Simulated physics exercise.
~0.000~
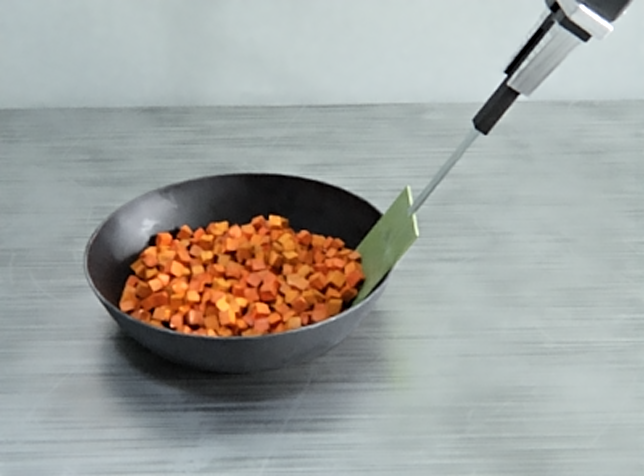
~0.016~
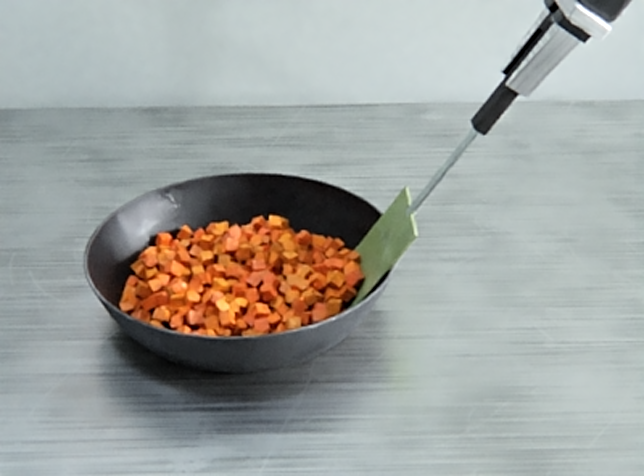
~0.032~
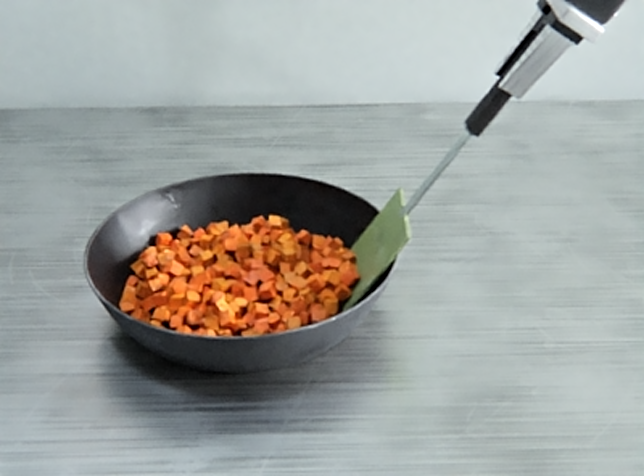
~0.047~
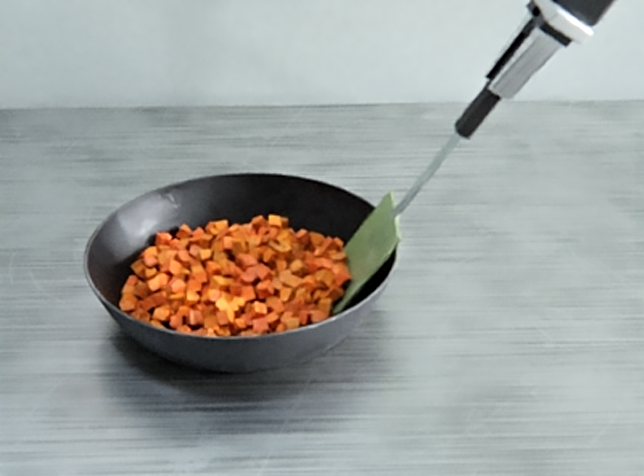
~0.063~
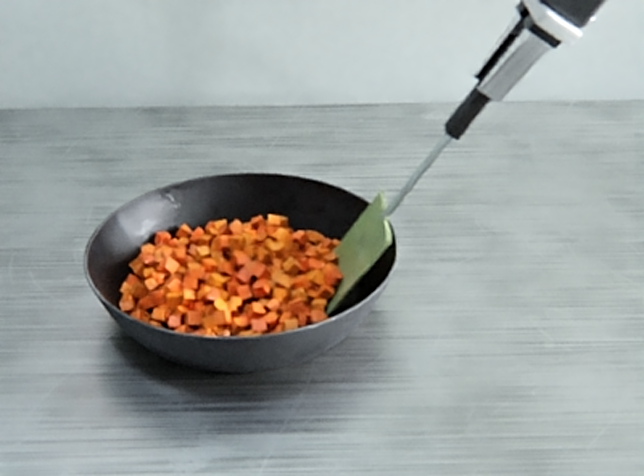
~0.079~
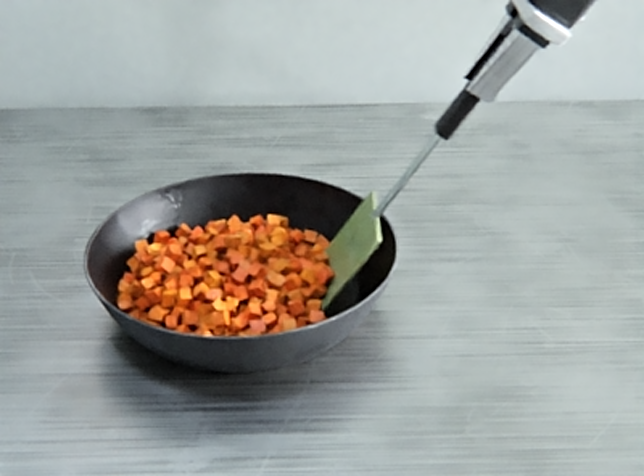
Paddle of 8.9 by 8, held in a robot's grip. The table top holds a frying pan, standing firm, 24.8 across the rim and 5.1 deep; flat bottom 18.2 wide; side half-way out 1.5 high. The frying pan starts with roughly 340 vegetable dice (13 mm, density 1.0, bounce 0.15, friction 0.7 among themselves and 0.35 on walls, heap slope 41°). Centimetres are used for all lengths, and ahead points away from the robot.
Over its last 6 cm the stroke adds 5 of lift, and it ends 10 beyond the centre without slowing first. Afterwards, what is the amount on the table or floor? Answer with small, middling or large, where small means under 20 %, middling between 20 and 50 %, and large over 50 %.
It is middling.
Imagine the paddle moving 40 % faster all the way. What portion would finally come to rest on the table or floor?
I'd reckon close to 30 per cent.
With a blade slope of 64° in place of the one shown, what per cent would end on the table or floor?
Somewhere around 30 per cent would end on the table or floor.
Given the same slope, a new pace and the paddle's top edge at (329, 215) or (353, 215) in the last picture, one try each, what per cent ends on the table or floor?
That comes to some 35 and some 35 percent, in that order.
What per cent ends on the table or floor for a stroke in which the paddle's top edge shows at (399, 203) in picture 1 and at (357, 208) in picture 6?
Near 25 in a hundred.
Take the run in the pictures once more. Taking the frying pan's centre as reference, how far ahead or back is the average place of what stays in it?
About 3.5 centimetres ahead.
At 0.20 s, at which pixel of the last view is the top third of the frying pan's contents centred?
The top third sits at roughly (179, 266).
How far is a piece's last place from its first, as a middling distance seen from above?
About 5 cm.
After 0.20 s, sloping 56°, highest piece 5 above the table; 342 in the frying pan.
After 0.32 s, sloping 56°, highest piece 8 above the table; 342 in the frying pan.
After 0.58 s, sloping 56°, highest piece 9 above the table; 245 in the frying pan, 65 on the table or floor, 32 on the blade or in flight.
After 1.63 s, sloping 56°, highest piece 5 above the table; 245 in the frying pan, 97 on the table or floor.
At rest, 245 in the frying pan, 97 on the table or floor. That is 28 % on the table or floor.
